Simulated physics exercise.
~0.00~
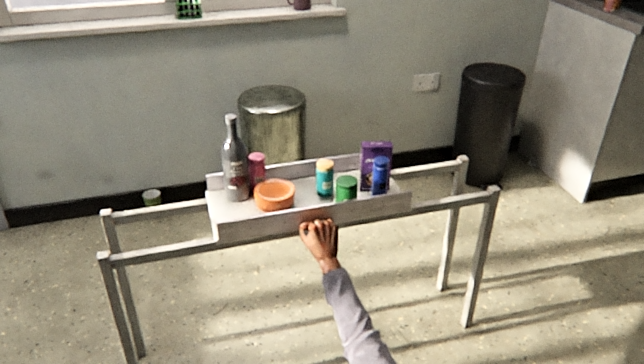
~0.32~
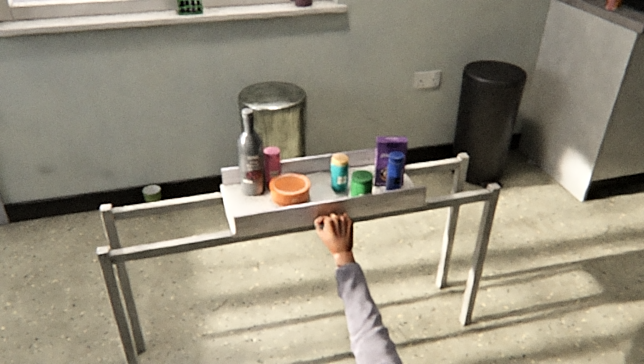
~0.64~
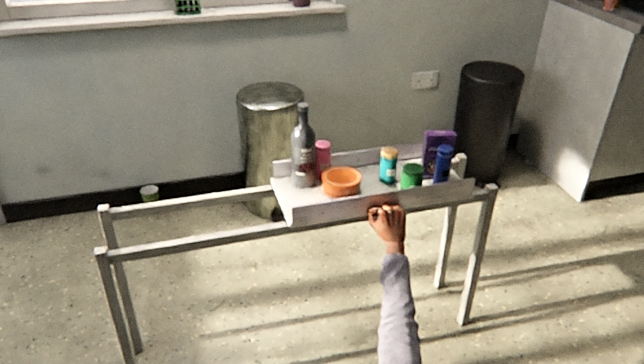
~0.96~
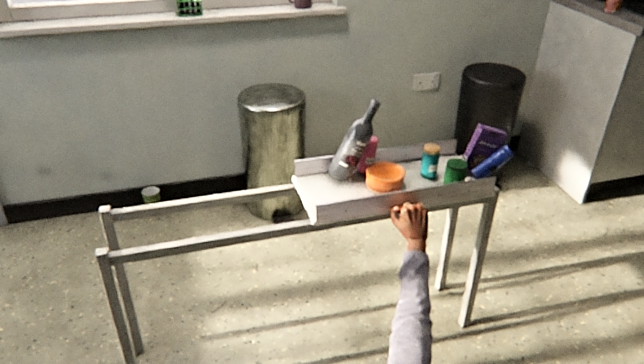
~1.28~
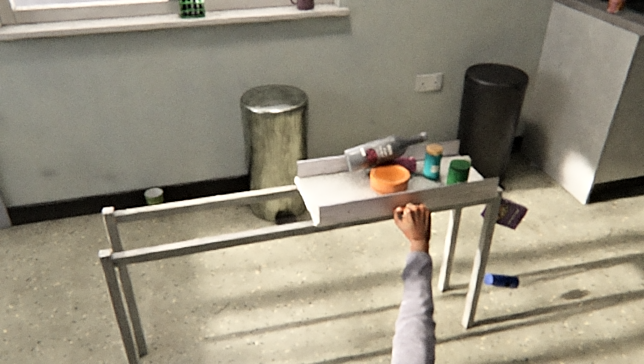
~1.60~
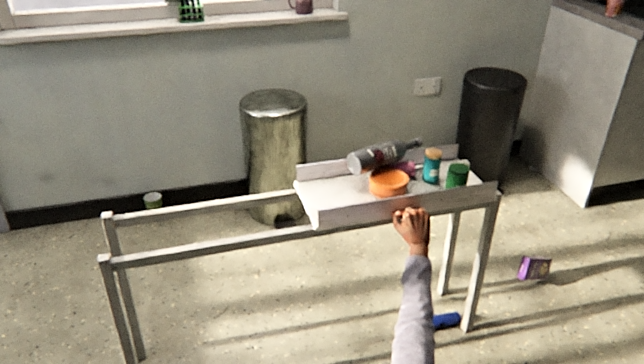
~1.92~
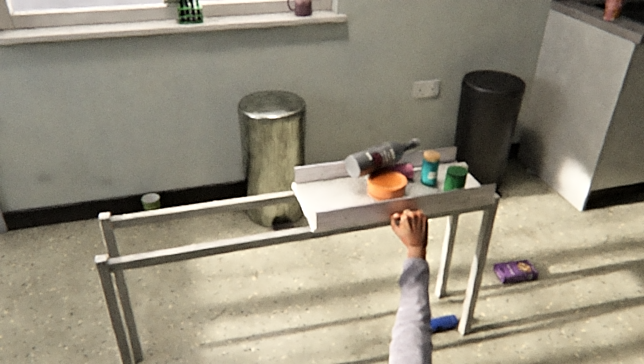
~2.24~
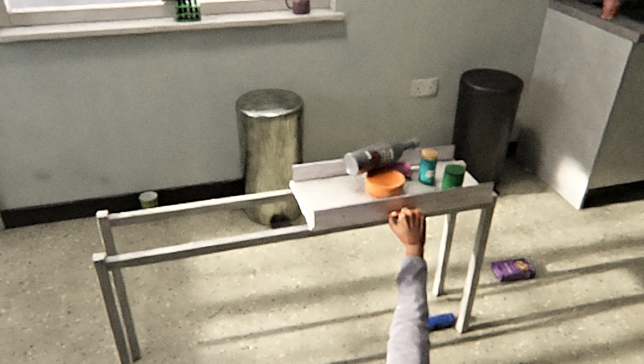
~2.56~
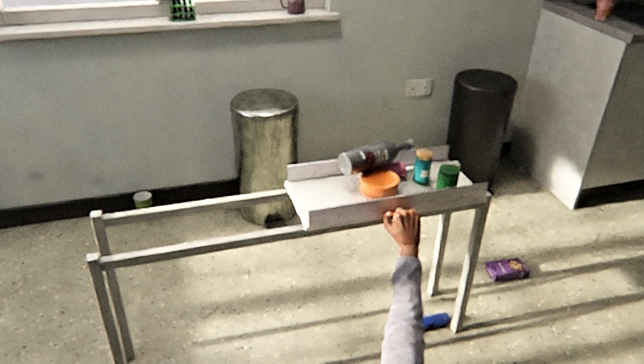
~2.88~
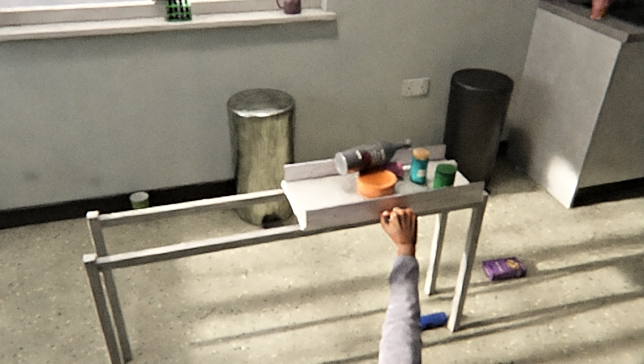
In a room with two bins by the wall, a hand slid a tray of containers rightward along a rack until it stopped abruptly; the grey bottle and pink shaker toppled on it, while the purple packet and blue shaker ended on the floor.
